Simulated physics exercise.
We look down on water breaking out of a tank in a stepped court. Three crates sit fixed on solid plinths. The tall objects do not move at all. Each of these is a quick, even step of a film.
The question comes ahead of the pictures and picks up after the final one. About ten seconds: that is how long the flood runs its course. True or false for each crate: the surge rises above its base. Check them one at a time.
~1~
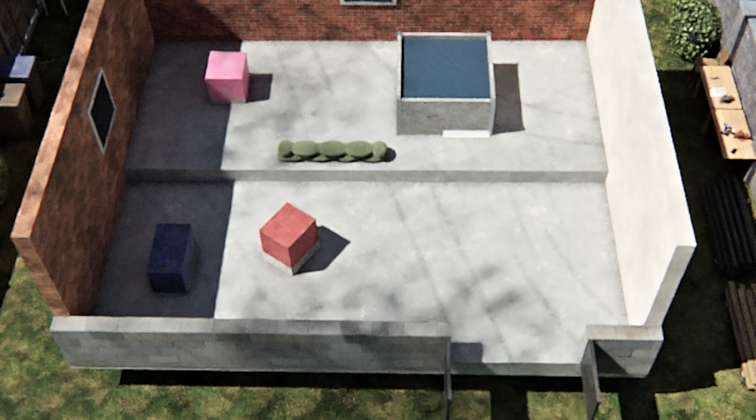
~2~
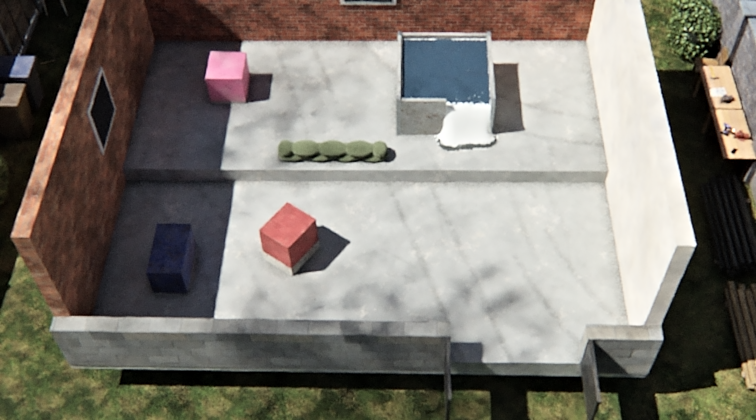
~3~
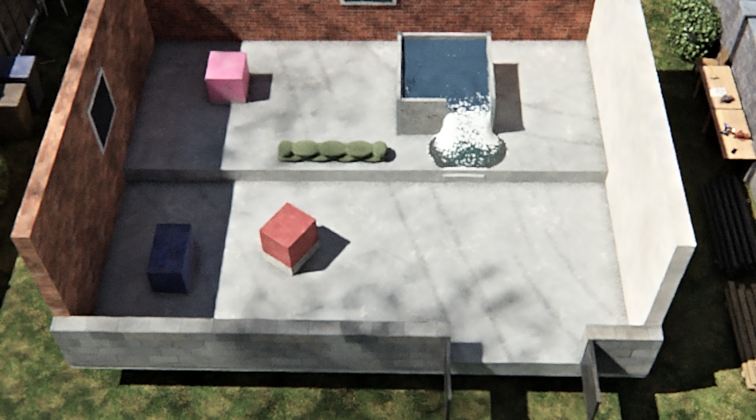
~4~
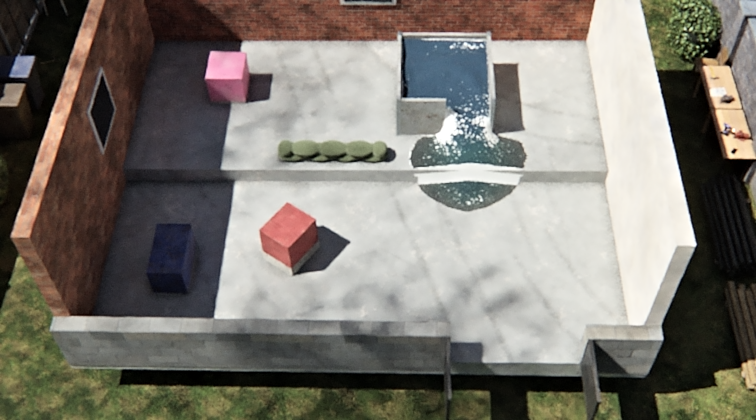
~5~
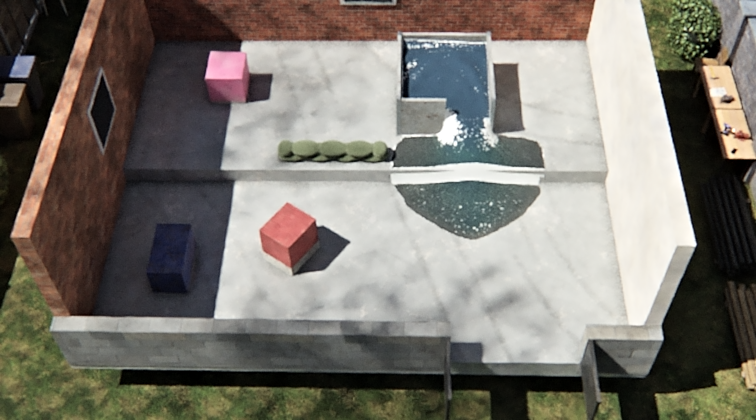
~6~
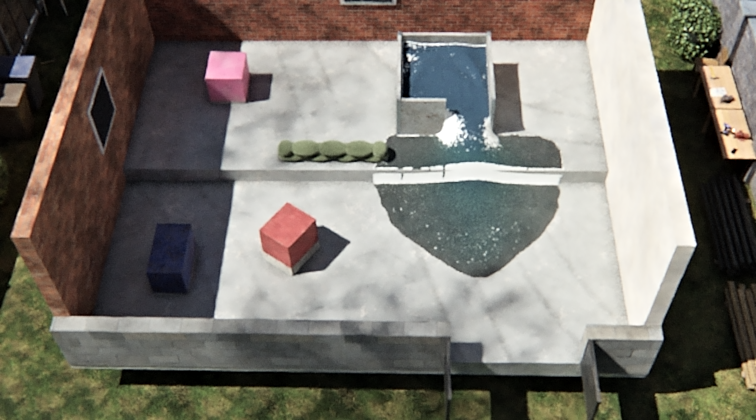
Blue crate: True; red crate: False; pink crate: False.
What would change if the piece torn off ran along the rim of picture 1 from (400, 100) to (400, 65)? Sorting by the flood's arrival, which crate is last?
My pick is the red crate.
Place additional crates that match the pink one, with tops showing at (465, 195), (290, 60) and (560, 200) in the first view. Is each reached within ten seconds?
Outcome, in listed order: Is inundated, is missed, is inundated.
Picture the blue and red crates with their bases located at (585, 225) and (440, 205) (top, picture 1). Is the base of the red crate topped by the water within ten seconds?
The red crate simply gets reached.
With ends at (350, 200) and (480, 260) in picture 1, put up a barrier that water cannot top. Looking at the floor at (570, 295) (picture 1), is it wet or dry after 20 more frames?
There: Flooded.
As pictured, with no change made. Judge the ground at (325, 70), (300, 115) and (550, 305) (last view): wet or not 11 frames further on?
First spot clear, second spot clear, third spot swamped.
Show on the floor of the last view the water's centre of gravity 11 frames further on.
I'd put it at around (459, 168).
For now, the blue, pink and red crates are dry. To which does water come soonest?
It's the one in red.
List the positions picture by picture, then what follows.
Still water in the water tank at (445, 69), in the first picture.
The front is at (494, 137), out from the gap at (467, 120), in the second picture.
The front is at (453, 169), out from the gap at (467, 123), in the third picture.
The front is at (475, 206), out from the gap at (467, 124), in the fourth picture.
Water pours out at (467, 124) and has run to (473, 236), in the fifth picture.
Water pours out at (467, 124) and has run to (486, 270), in the sixth picture.
A moment on, water covers 30 % of the floor; the blue crate not reached, the red crate not reached, the pink crate not reached.
Next, water covers 35 % of the floor; the blue crate not reached, the red crate water round its plinth, the pink crate not reached.
Then, water covers 40 % of the floor; the blue crate water round its plinth, the red crate water round its plinth, the pink crate not reached.
Later, water covers 45 % of the floor; the blue crate water round its plinth, the red crate water round its plinth, the pink crate not reached.
In the end, water covers 50 % of the floor; the blue crate was topped, the red crate stayed above the water, the pink crate stayed above the water.
